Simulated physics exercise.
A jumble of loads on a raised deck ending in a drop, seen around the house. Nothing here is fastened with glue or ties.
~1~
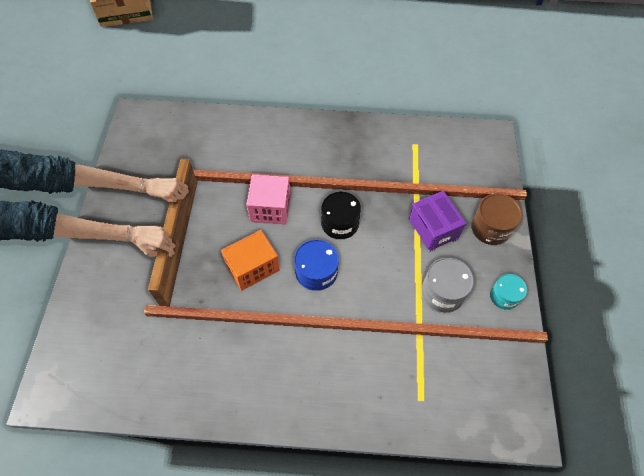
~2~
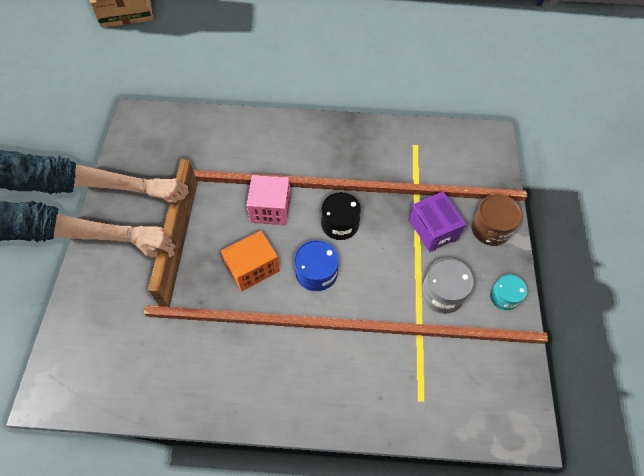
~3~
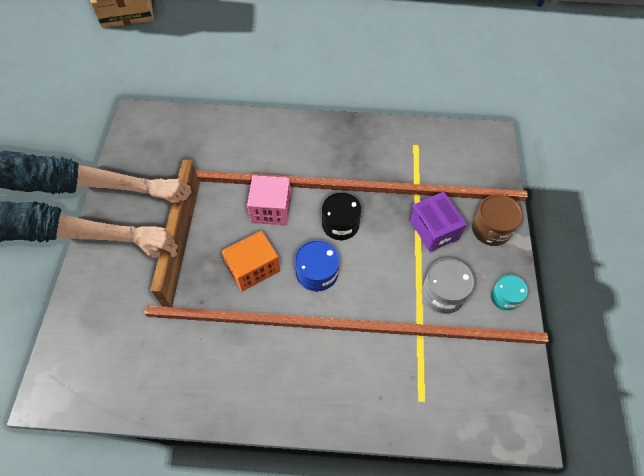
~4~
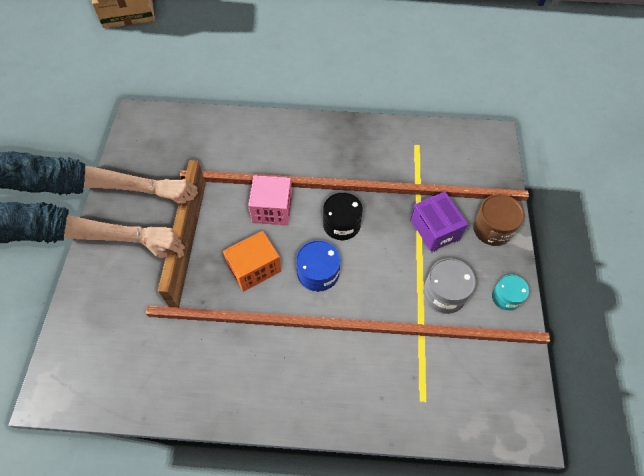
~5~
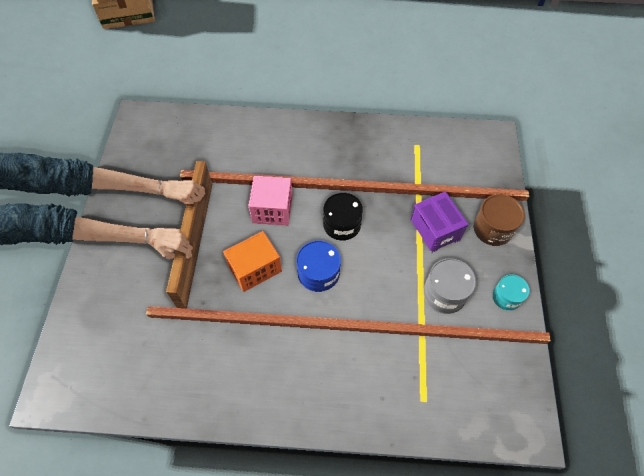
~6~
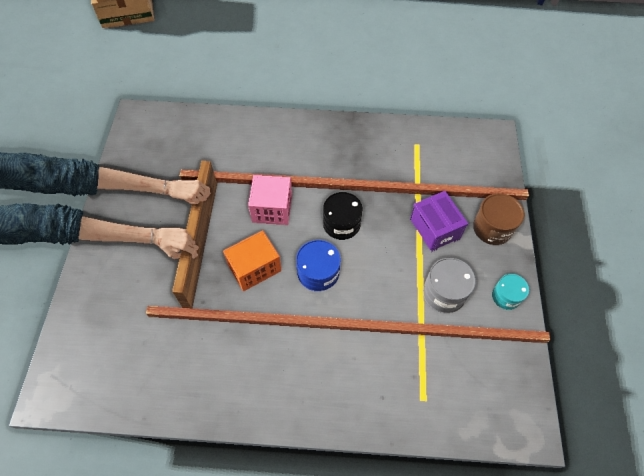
On a grey deck, two hands slide a wooden plank slightly right toward scattered crates and canisters.
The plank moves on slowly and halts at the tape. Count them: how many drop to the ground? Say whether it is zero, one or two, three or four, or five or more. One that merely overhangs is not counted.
It is one or two.
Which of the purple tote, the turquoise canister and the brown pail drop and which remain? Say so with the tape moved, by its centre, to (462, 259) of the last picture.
Note: Purple tote falls away / turquoise canister falls away / brown pail falls away.
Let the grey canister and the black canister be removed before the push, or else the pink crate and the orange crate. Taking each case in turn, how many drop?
That makes 0 fallen, then 0 fallen in the other try.
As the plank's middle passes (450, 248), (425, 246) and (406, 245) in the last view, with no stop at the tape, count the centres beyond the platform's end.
Taking the places in turn, the counts are 3, 1 and 1.
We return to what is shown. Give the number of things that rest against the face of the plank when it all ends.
The count in contact is 2.
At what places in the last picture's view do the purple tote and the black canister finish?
The purple tote comes to rest at (516, 223), and the black canister comes to rest at (478, 224).
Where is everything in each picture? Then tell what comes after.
Turquoise canister (508, 292); brown pail (496, 220); grey canister (446, 286); plank (175, 231); tape (418, 256), in the first picture.
Brown pail (496, 221); blue canister (317, 266), in the second picture.
Grey canister (447, 287); pink crate (270, 201), in the third picture.
Turquoise canister (510, 293); orange crate (253, 261), in the fourth picture.
Brown pail (498, 221); black canister (343, 217), in the fifth picture.
Turquoise canister (510, 292); brown pail (498, 220); grey canister (448, 286); plank (197, 233); tape (420, 256), in the sixth picture.
Soon after, none off yet; turquoise canister at rest near (510, 292); brown pail at rest near (498, 220); grey canister at rest near (448, 286).
Then, none off yet; turquoise canister moved a little near (518, 293); brown pail moved a little near (513, 221); grey canister moved about its own width near (485, 296).
At rest, the number that fall off is one or two; fallen, brown pail.
